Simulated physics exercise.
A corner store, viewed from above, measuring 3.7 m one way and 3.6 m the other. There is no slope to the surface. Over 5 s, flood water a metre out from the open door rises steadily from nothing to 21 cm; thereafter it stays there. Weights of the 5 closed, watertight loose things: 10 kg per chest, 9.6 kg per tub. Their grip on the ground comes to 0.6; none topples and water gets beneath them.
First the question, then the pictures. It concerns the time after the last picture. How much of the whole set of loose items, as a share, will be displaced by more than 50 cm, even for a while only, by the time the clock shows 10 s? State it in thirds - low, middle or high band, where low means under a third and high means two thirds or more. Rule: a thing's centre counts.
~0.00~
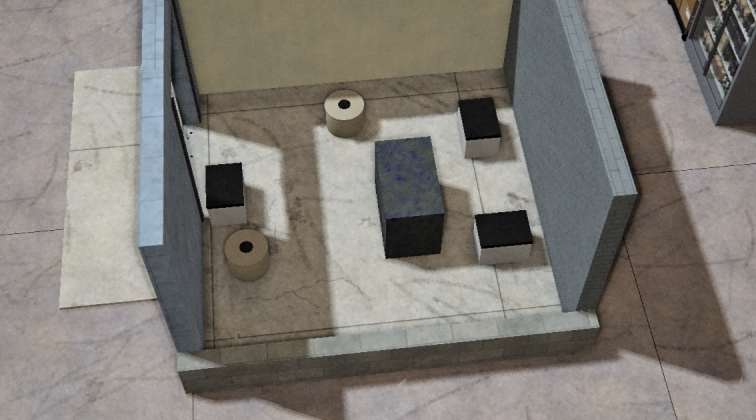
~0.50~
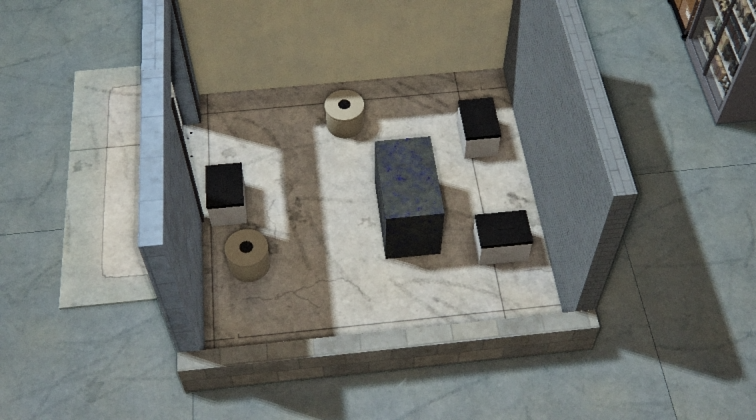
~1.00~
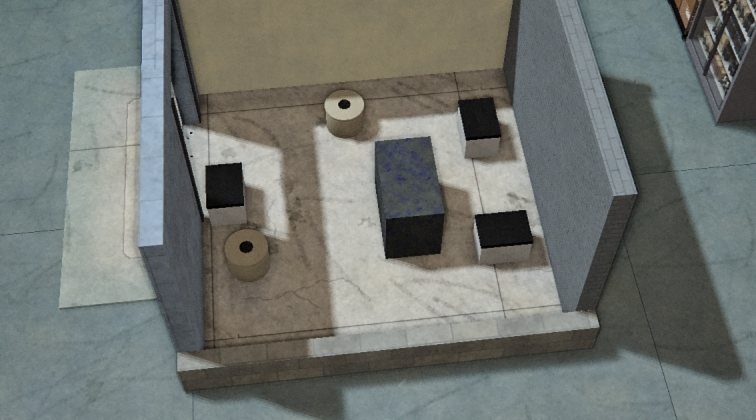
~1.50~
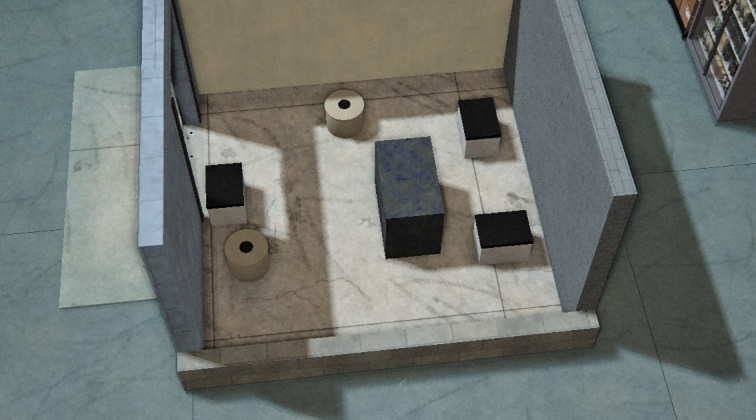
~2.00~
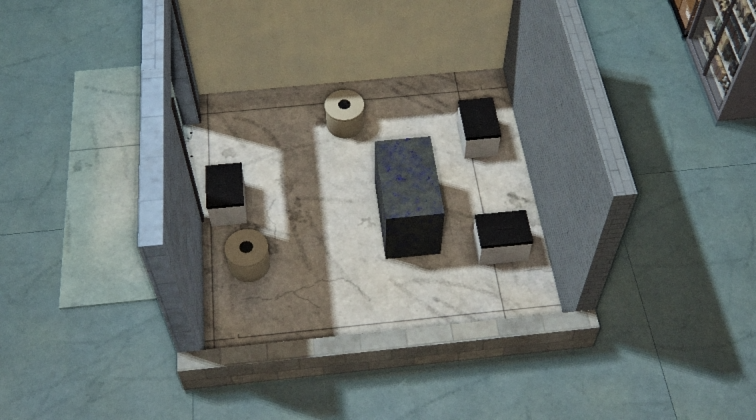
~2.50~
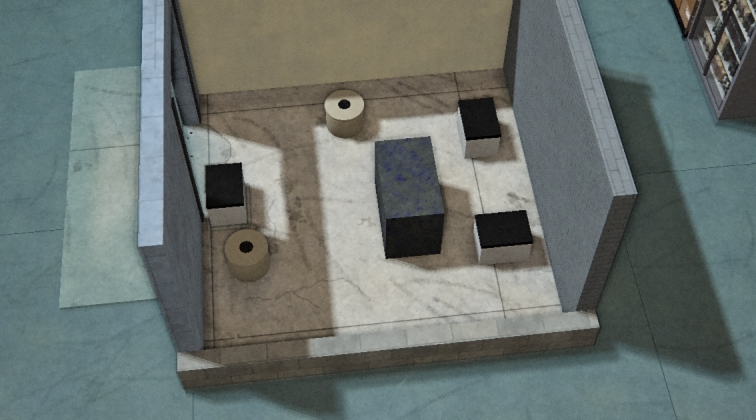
High band.
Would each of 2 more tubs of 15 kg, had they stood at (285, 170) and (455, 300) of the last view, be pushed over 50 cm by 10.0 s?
Well, the first one tops the mark, and the second stays inside the mark.
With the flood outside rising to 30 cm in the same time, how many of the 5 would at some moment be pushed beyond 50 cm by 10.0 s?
Count under that change: 4.
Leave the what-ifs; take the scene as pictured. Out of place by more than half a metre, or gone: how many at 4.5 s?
By that time the total stands at 0.
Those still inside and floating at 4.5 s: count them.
Count at that moment: 0.
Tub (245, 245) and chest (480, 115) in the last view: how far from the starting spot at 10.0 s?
In that order: 0 cm, 200 cm.
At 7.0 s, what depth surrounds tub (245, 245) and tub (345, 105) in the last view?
Some 2 cm at the first, some 7 cm at the second.
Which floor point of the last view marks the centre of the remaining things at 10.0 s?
They're centred close to (391, 259).
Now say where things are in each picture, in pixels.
A chest at (504, 228) rests on the ground; a tub at (344, 105) rests on the ground; 0.0 m2 under water; 0 of 5 have shifted, in the first frame.
A chest at (504, 228) rests on the ground; a tub at (344, 105) rests on the ground; 0.0 m2 under water; 0 of 5 have shifted, in the second frame.
A chest at (504, 228) rests on the ground; a tub at (344, 105) rests on the ground; water covers 0.0 m2; 0 of 5 have shifted, in the third frame.
A chest at (504, 228), on the bottom; a tub at (344, 105) rests on the ground; water covers 0.0 m2; 0 of 5 have shifted, in the fourth frame.
A chest at (504, 228) rests on the ground; a tub at (344, 105), on the bottom; water covers 0.0 m2; 0 of 5 have shifted, in the fifth frame.
A chest at (504, 228) rests on the ground; a tub at (344, 105), on the bottom; 0.3 m2 under water; 0 of 5 have shifted, in the sixth frame.
After 3.5 s 0 of 5 are over 50 cm from their spots; 0 afloat.
After 4.5 s 0 of 5 are over 50 cm from their spots; 0 afloat.
After 7.0 s 2 of 5 are over 50 cm from their spots; 2 afloat.
After 10.0 s 4 of 5 are over 50 cm from their spots, and 4 have been at some point; 3 afloat.
